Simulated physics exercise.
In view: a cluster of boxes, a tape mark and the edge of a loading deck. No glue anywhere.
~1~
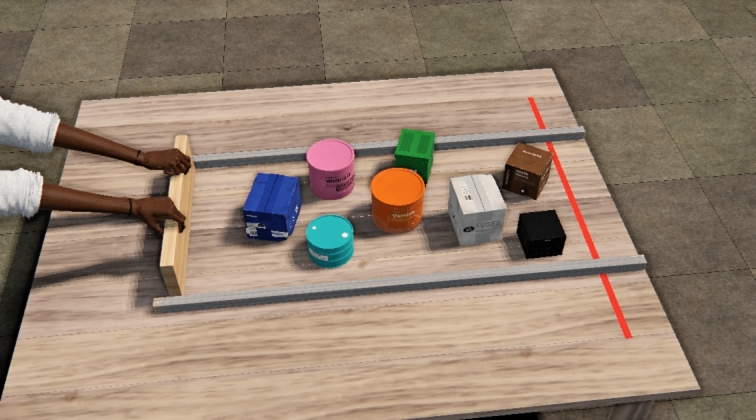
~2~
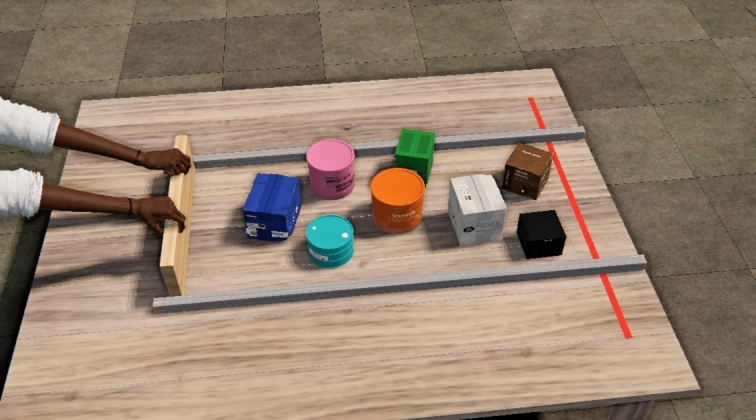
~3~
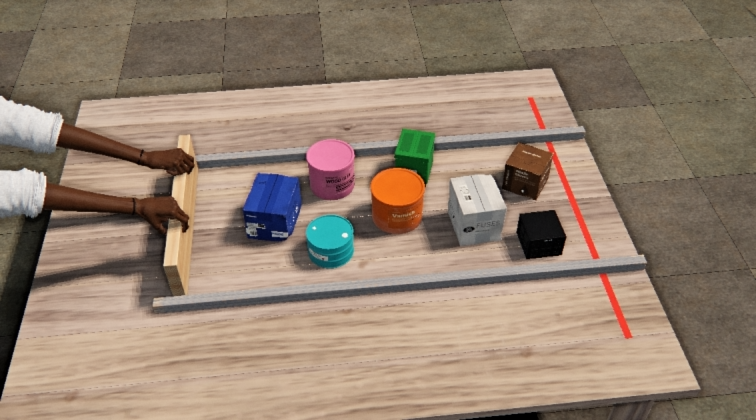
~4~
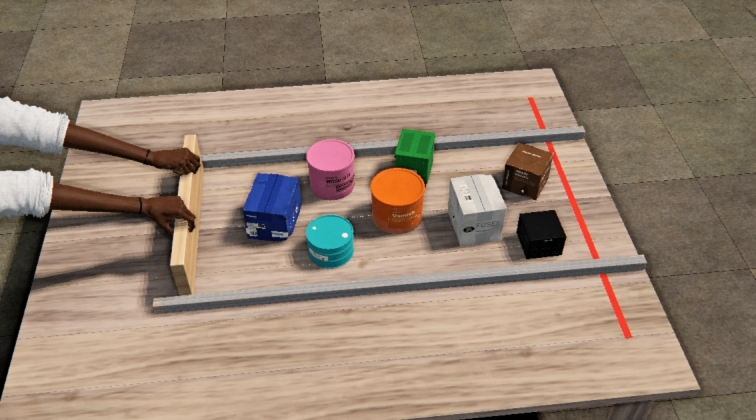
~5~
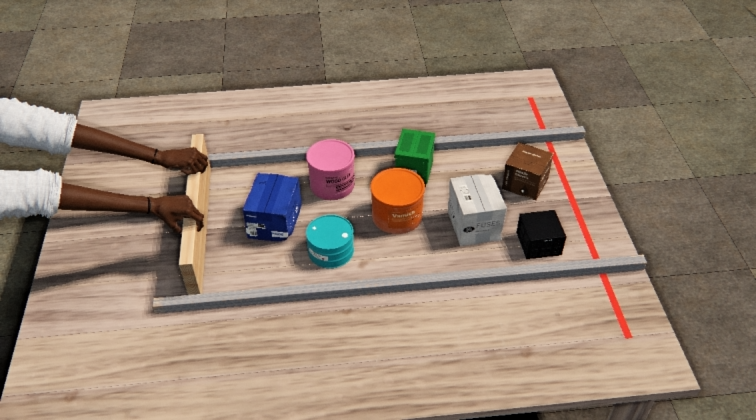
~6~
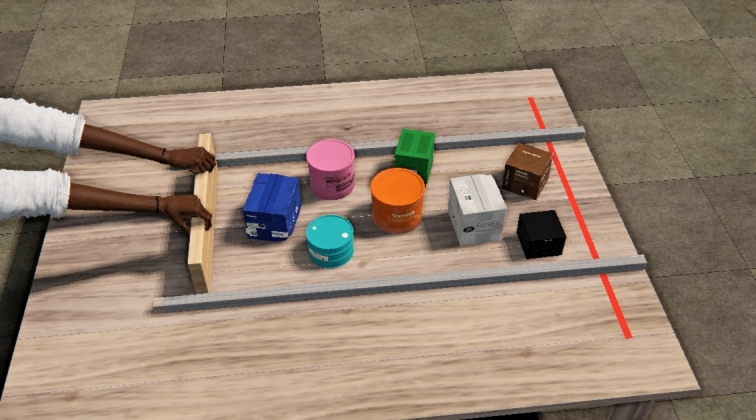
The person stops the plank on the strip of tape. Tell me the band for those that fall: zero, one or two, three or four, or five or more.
In the end the number that fall off is five or more.
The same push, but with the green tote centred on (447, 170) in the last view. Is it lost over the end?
From there it drops off.
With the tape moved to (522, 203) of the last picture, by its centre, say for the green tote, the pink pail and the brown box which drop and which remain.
The green tote holds on; the pink pail survives; the brown box tumbles off.
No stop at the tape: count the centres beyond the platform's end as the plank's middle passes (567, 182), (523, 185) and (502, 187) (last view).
Place by place, 5, 2 and 1.
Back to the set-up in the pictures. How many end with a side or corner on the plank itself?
That makes 3.
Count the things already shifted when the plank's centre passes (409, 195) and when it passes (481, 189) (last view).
First 7, then 8.
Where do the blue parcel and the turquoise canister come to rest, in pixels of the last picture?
First (593, 179), then (608, 218).
Soon after, none off yet; brown box at rest near (527, 171); black crate at rest near (541, 234); white parcel moving near (481, 210).
In the end, the number that fall off is five or more; gone, orange pail, green tote, white parcel, black crate and brown box.
